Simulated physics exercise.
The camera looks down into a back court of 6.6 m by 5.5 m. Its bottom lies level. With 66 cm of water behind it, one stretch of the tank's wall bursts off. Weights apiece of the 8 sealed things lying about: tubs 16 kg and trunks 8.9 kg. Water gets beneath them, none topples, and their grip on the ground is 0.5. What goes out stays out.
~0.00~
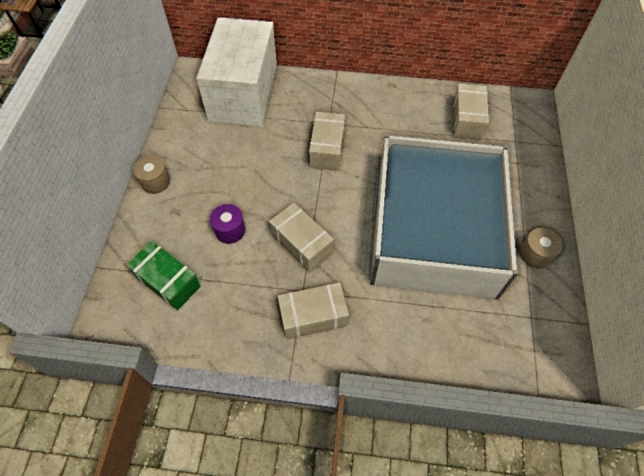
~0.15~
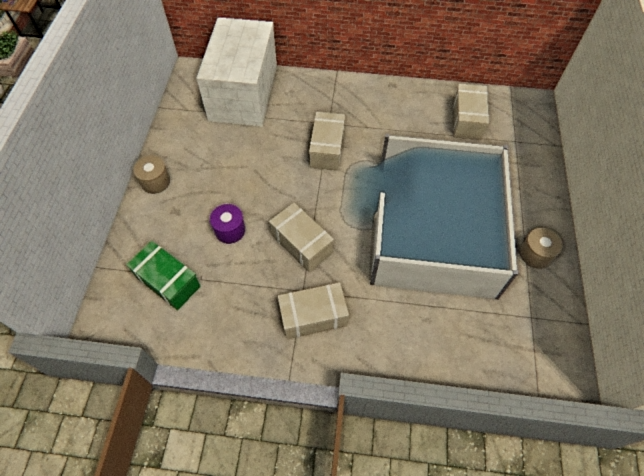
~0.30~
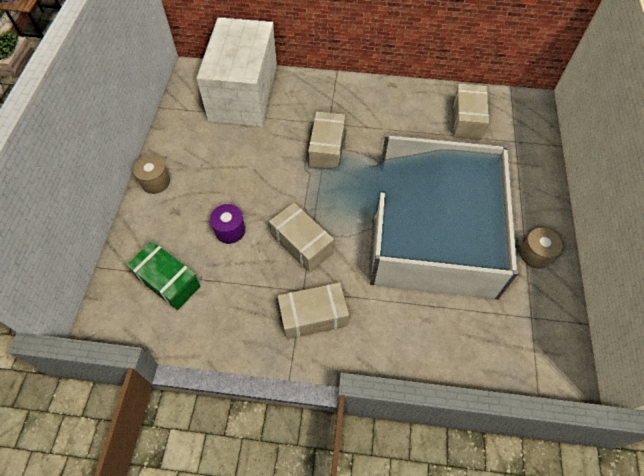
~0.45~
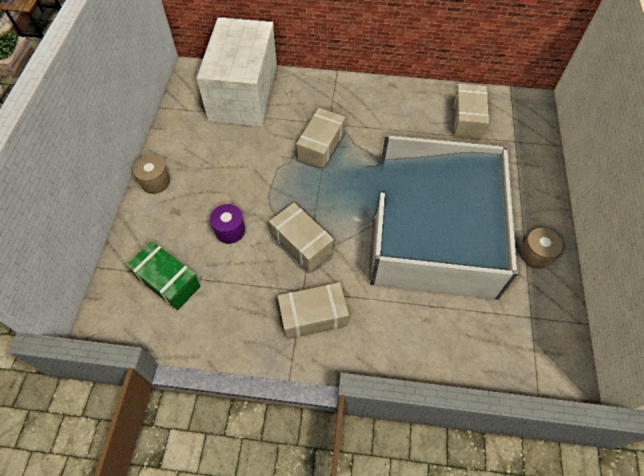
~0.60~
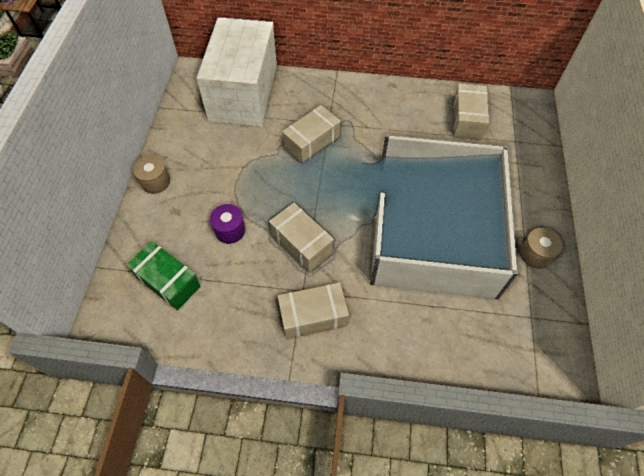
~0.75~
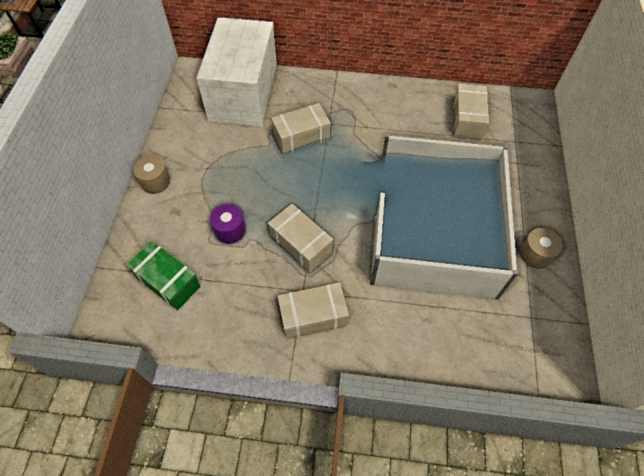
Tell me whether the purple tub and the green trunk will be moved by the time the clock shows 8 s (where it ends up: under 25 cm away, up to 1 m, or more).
The purple tub gets carried off; the green trunk gets carried off.
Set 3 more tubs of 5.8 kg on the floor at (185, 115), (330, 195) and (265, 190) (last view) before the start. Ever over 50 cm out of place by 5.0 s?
In that order: More, more, past it.
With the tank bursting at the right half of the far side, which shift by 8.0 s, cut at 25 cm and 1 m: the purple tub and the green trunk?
Then the purple tub holds its place, the green trunk stays put.
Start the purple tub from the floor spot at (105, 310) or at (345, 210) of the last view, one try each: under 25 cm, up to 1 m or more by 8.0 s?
In that order: It gets carried off; it gets carried off.
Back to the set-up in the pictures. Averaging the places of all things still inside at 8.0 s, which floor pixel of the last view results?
Near (382, 279).
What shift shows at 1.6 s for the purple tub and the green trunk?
Roughly 40 and 0 cm by then.
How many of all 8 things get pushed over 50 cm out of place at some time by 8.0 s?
I count 7.
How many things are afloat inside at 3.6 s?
At that moment 3.
After 1.6 s the purple tub is near (202, 230), 0.4 m from its start, aground; the green trunk is near (160, 269), 0.0 m from its start, aground; 0 of 8 are out; 1 afloat.
After 3.6 s the purple tub is near (135, 264), 1.3 m from its start, aground; the green trunk is near (104, 312), 0.8 m from its start, afloat; 0 of 8 are out; 3 afloat.
After 5.6 s the purple tub is near (87, 296), 2.0 m from its start, afloat; the green trunk is near (235, 320), 1.2 m from its start, afloat; 0 of 8 are out; 4 afloat.
After 8.0 s the purple tub is near (96, 327), 2.1 m from its start, afloat; the green trunk is near (320, 377), 2.5 m from its start, afloat; 0 of 8 are out; 5 afloat.
